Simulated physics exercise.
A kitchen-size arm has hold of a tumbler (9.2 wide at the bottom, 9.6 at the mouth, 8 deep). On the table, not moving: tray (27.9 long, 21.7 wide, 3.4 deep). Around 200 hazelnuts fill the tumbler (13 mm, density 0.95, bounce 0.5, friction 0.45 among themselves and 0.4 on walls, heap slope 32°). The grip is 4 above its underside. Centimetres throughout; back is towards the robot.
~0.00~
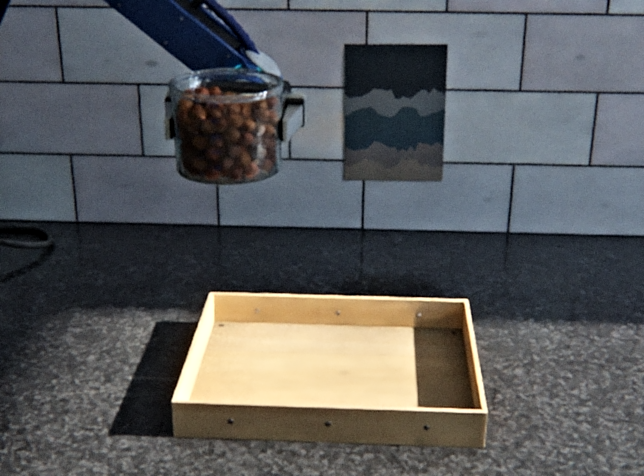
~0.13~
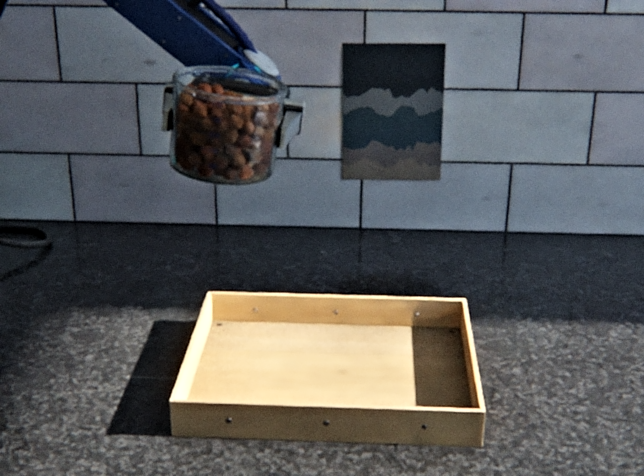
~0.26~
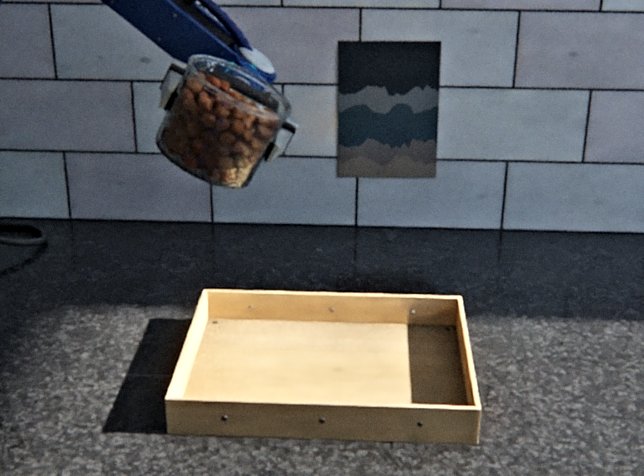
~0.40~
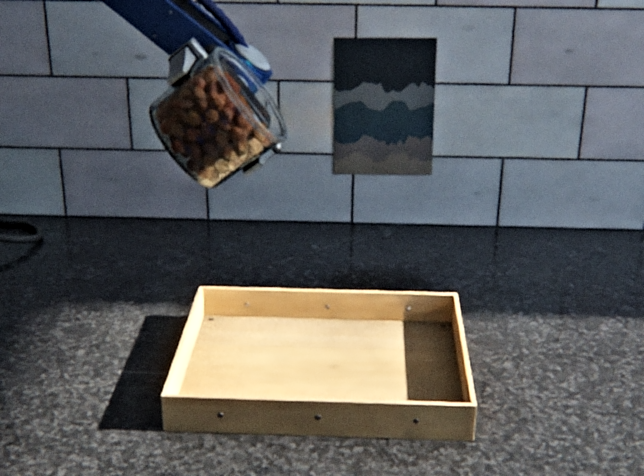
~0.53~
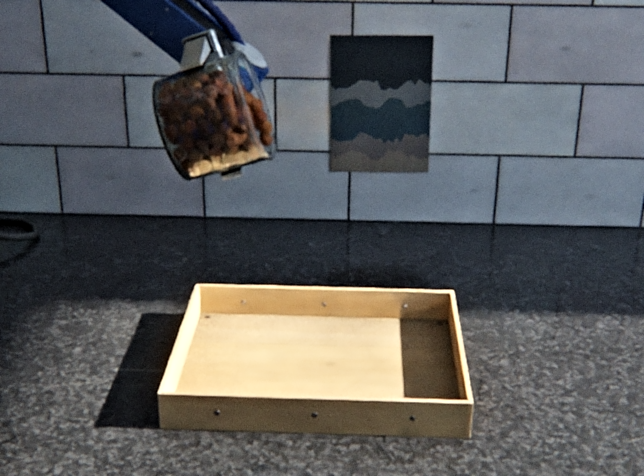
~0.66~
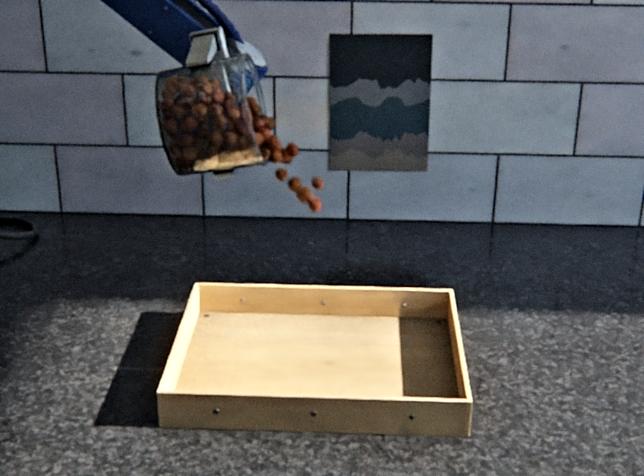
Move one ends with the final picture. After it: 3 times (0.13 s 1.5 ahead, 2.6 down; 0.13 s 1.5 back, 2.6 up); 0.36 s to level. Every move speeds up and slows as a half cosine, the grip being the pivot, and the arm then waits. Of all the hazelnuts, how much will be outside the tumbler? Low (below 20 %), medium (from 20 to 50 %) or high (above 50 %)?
Outside the tumbler the share is medium, from 20 to 50 %.
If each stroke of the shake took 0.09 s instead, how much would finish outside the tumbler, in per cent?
Then about 40 per cent.
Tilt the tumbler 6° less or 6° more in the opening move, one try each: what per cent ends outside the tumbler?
Some 15 and 45 per cent.
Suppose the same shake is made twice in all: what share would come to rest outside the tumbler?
Then about 30 per cent.
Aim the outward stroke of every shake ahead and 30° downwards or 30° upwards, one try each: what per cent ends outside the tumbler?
About 55 and 75 per cent.
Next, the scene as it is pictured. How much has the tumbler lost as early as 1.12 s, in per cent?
Near 25 per cent so far.
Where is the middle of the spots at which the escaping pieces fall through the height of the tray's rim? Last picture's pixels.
Around (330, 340).
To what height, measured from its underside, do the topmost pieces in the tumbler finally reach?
About 6.5 cm.
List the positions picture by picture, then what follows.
In the first frame, tumbler middle at (228, 127), level; upper third of the load around (229, 110), from x 185 to 270, top at y 95; 201 in the tumbler.
In the second frame, tumbler middle at (226, 126), tilted 8° forward; upper third of the load around (222, 109), from x 180 to 275, top at y 90.
In the third frame, tumbler middle at (221, 124), tilted 27° forward; upper third of the load around (211, 106), from x 170 to 275, top at y 80.
In the fourth frame, tumbler middle at (217, 121), tilted 52° forward; upper third of the load around (211, 100), from x 165 to 265, top at y 70.
In the fifth frame, tumbler middle at (213, 118), tilted 71° forward; upper third of the load around (203, 98), from x 165 to 265, top at y 80.
In the sixth frame, tumbler middle at (213, 117), tilted 79° forward; upper third of the load around (200, 104), from x 170 to 315, top at y 80; 194 in the tumbler, 7 in flight or on a rim.
By 1.12 s, tilted 79° forward, highest piece 27 above the table; 151 in the tumbler, 41 in the tray, 9 in flight or on a rim.
By 1.57 s, tilted 56° forward, highest piece 27 above the table; 130 in the tumbler, 64 in the tray, 7 in flight or on a rim.
By 2.00 s, level, highest piece 29 above the table; 130 in the tumbler, 71 in the tray.
By 3.05 s, level, highest piece 29 above the table; 130 in the tumbler, 71 in the tray.
Final count, 130 in the tumbler, 71 in the tray. That is 35 % outside the tumbler.
